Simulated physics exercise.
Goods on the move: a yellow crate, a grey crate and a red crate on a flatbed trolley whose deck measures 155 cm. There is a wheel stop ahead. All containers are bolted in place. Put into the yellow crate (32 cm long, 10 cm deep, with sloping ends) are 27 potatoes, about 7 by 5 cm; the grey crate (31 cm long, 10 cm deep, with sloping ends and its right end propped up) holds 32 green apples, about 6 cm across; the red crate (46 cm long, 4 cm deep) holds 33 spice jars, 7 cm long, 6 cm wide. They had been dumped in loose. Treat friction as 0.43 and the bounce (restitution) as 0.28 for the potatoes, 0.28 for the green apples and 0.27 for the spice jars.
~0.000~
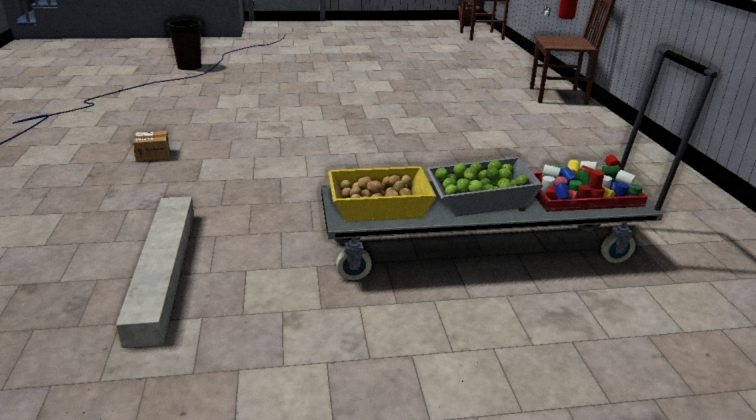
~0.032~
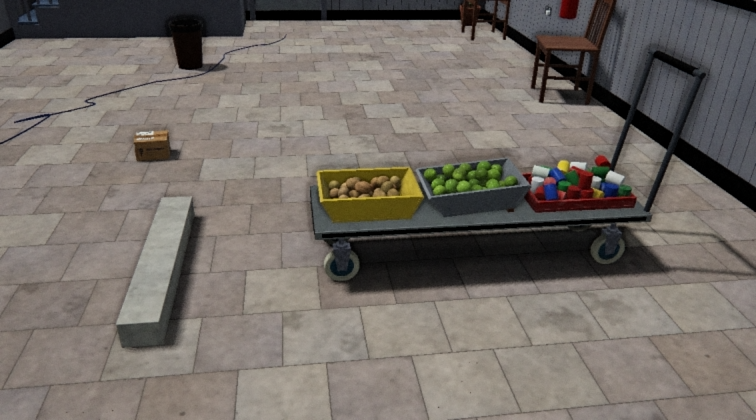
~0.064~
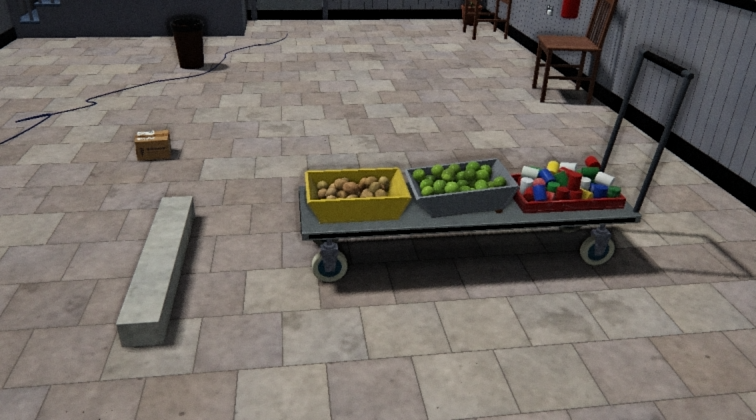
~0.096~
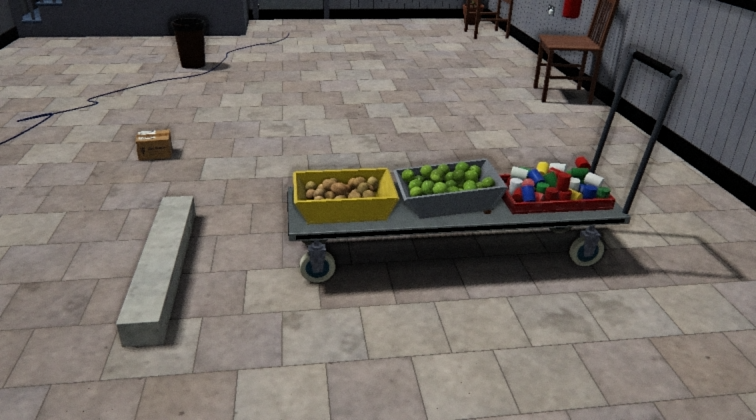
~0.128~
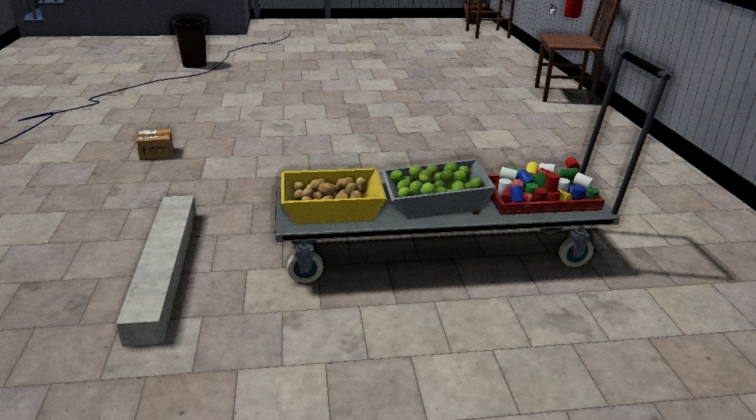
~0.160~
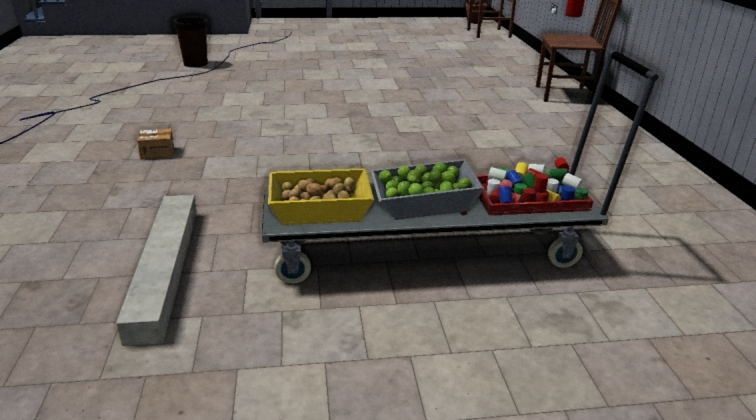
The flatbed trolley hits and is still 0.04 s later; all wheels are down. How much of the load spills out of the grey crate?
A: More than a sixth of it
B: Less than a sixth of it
Option B: Less than a sixth of it.
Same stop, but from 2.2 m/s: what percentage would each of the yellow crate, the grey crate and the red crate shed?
Then the yellow crate sheds 10 per cent of its load, the grey crate 20 per cent, and the red crate 30 per cent.
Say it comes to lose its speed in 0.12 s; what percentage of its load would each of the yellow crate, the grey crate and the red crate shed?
In that case yellow crate 0, grey crate 0 and red crate 20 per cent.
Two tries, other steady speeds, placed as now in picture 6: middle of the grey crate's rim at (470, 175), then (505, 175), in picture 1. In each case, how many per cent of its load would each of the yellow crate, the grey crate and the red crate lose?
Yellow crate: 0 / 10 percent; grey crate: 0 / 20 percent; red crate: 20 / 40 percent.
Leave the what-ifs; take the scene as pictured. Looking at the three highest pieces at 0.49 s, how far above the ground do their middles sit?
About 46 cm up, on average.
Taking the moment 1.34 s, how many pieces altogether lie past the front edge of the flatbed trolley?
About 0.
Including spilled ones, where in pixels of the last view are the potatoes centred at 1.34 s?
Centre: Around (211, 201) px.
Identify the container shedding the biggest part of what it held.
That's the red crate.
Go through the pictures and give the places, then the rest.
In the first picture (each is followed by its nearest rim corner in this view; the camera moves round a little), grey crate, (444, 196); red crate, (551, 201); 71 cm short of the stop; none out.
In the second picture, grey crate, (431, 197); red crate, (539, 202); 65 cm short of the stop.
In the third picture, grey crate, (419, 198); red crate, (528, 202); 60 cm short of the stop.
In the fourth picture, grey crate, (407, 198); red crate, (516, 203); 54 cm short of the stop.
In the fifth picture, grey crate, (394, 199); red crate, (505, 204); 49 cm short of the stop.
In the sixth picture, grey crate, (381, 199); red crate, (493, 204); 43 cm short of the stop; none out.
After 0.39 s, contact.
After 0.49 s, yellow crate 27 in, 0 out, grey crate 32 in, 0 out and red crate 32 in, 1 out.
After 0.61 s, yellow crate 27 in, 0 out, grey crate 31 in, 1 out and red crate 28 in, 5 out.
After 0.84 s, yellow crate 27 in, 0 out, grey crate 30 in, 2 out and red crate 26 in, 7 out.
Final count (at 1.34 s), yellow crate 27 in, 0 out, grey crate 30 in, 2 out and red crate 26 in, 7 out. Asked share, 2 of 32, 6 per cent.
